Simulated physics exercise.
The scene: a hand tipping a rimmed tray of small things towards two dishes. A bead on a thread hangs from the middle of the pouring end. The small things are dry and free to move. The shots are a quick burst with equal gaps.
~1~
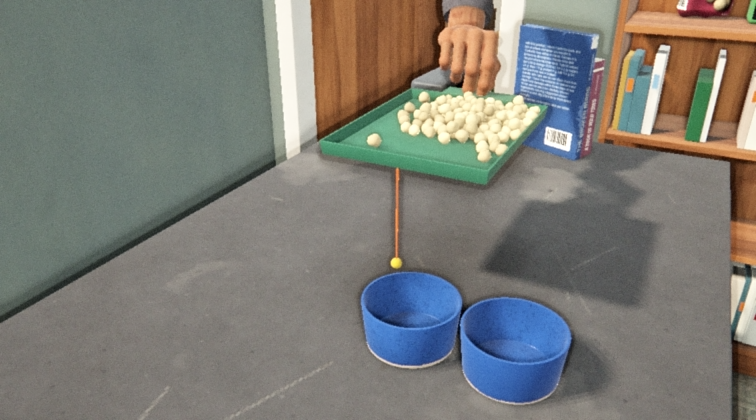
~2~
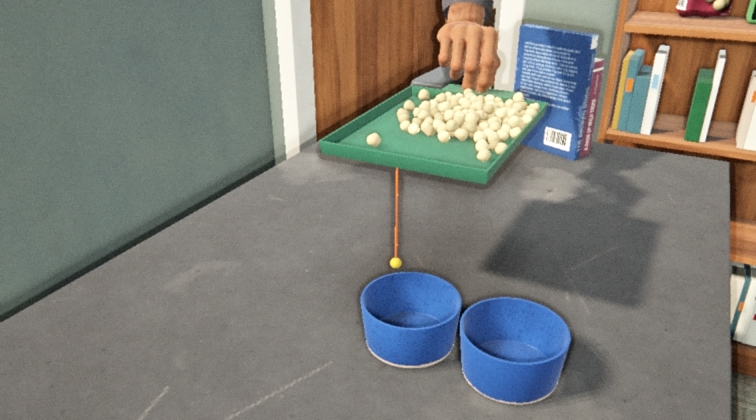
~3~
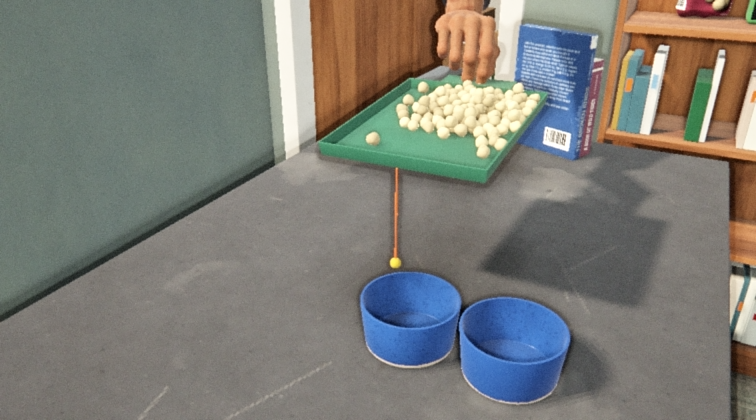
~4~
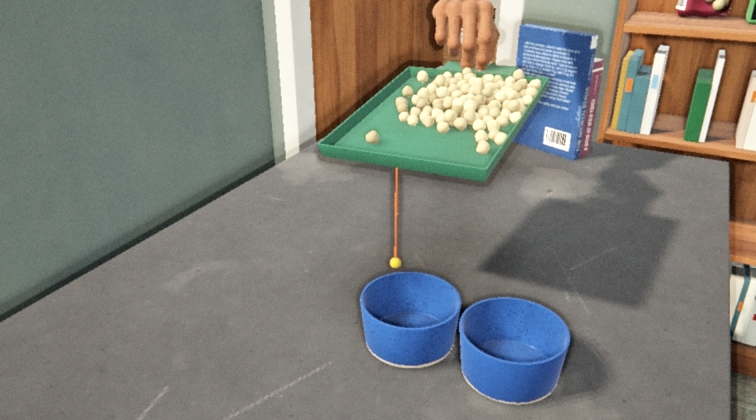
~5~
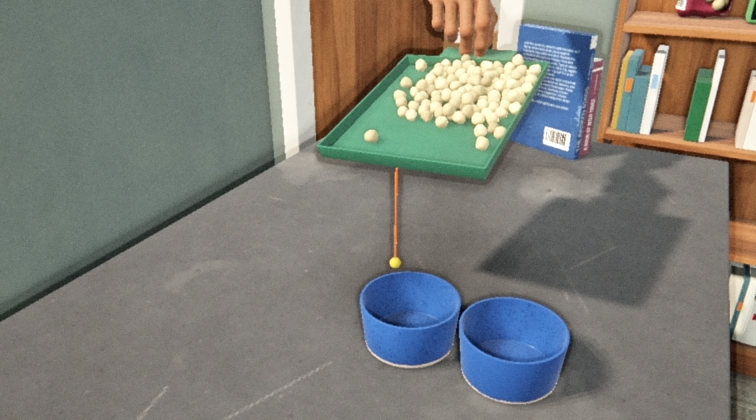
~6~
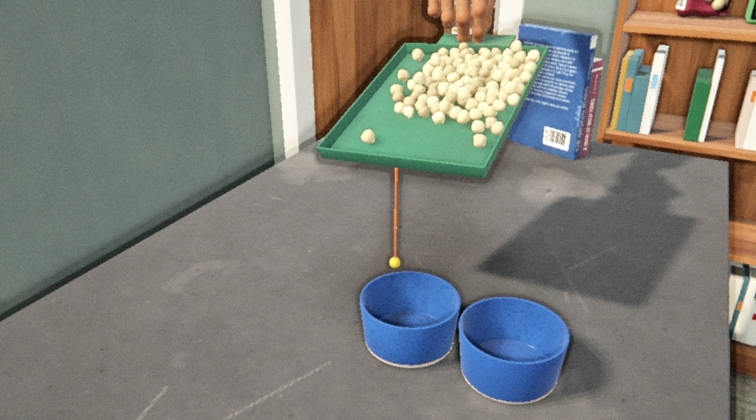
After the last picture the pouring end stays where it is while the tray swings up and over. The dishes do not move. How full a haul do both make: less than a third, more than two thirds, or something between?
In the dishes lies less than a third of it.
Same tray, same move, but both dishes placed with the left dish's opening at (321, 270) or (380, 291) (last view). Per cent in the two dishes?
First some 60, then 20 per cent.
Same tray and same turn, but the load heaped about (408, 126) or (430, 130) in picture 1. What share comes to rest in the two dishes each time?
First some 10, then 20 per cent.
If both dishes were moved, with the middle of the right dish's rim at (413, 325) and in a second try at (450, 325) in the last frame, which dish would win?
One: The left dish. Two: The dish on the left.
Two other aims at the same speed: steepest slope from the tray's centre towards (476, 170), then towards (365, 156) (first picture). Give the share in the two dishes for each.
Near 50 % and 10 %.
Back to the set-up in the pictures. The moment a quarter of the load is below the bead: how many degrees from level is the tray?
At some 105 degrees.
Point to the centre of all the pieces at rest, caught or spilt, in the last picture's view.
At about (311, 345).
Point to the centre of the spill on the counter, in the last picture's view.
Close to (281, 350).
Just after the last frame, tray tipped steeply; the larger part on the tray; just a few outside both; about a tenth in the air.
A moment on, tray tipped right over; the larger part on the tray; just a few in the left dish; roughly a quarter outside both; just a few in the air.
Further on, tray tipped past a quarter turn; roughly a quarter in the left dish; the larger part outside both.
When it is over, tray tipped past a quarter turn; not one in the right dish; roughly a quarter in the left dish; the larger part outside both.
